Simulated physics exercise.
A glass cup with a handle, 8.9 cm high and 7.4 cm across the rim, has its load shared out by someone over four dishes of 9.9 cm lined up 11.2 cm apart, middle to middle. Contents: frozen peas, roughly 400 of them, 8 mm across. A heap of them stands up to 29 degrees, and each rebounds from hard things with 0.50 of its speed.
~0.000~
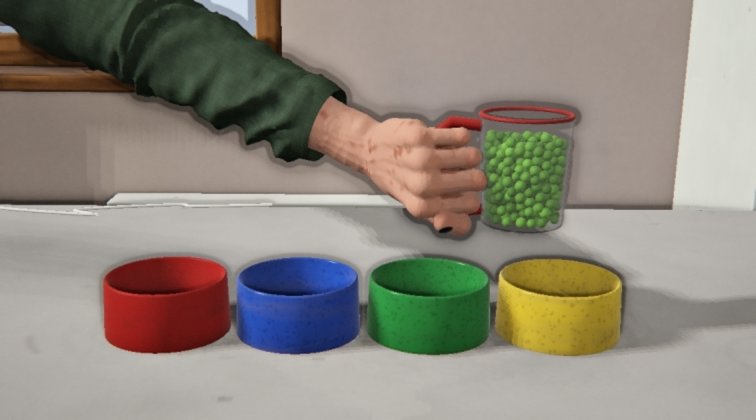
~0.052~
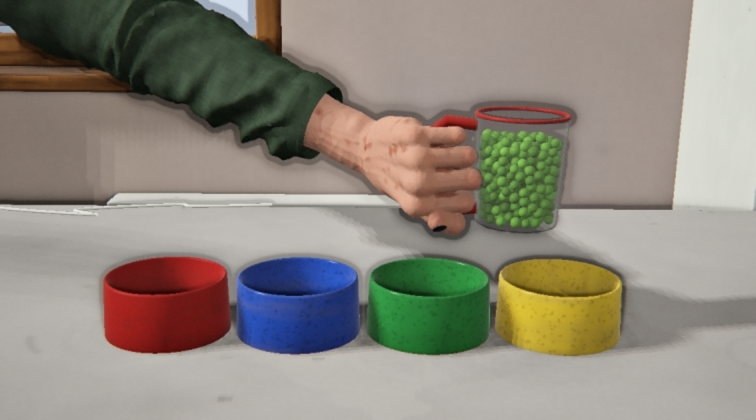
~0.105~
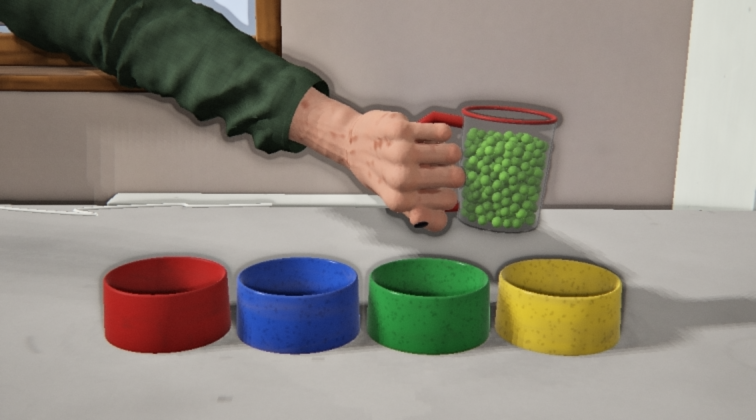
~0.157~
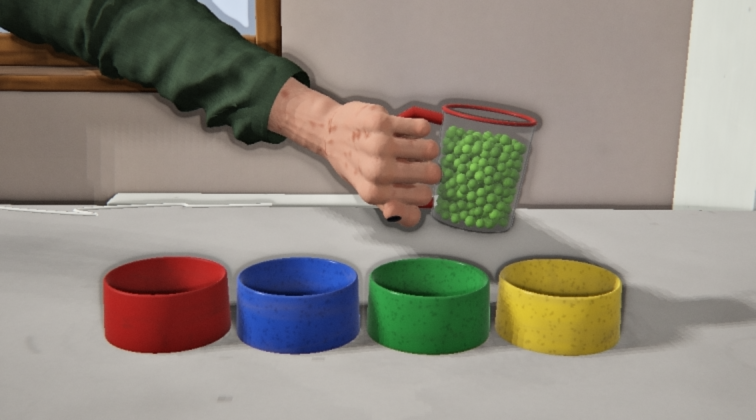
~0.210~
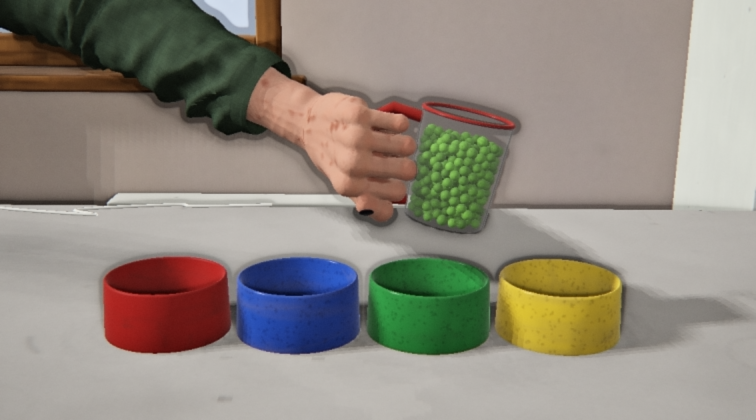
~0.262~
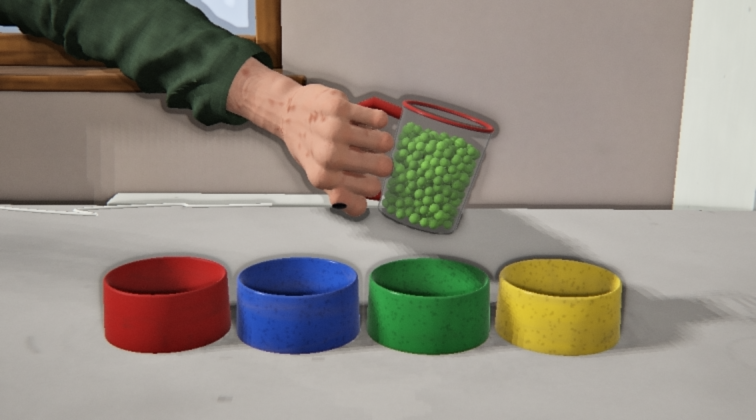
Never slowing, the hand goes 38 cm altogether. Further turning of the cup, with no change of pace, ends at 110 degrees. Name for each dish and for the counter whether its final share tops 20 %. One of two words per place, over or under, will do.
Result: Red dish: The count there will be bigger than a fifth. Blue dish: The count there will be a fifth or smaller. Green dish: The count there will be a fifth or smaller. Yellow dish: The count there will be a fifth or smaller. Counter: The count there will be a fifth or smaller.
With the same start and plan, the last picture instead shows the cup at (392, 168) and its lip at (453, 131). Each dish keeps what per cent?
In the end red holds 100, blue holds 0, green holds 0, yellow holds 0.
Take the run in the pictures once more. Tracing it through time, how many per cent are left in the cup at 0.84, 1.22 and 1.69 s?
About 100, 100, 35 per cent.
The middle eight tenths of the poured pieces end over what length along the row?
That stretch comes to around 6 cm.
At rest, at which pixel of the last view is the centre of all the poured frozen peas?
(165, 302) or so.
Then, at 0.84 s, tilt 60 degrees; cup holds 100 %.
After 1.22 s, tilt 90 degrees; cup holds 100 %.
Then, at 1.69 s, tilt 110 degrees; cup holds 35 %, red 65 %.
By 2.6 s all is still; red 100 %, blue 0 %, green 0 %, yellow 0 %, counter 0 %.
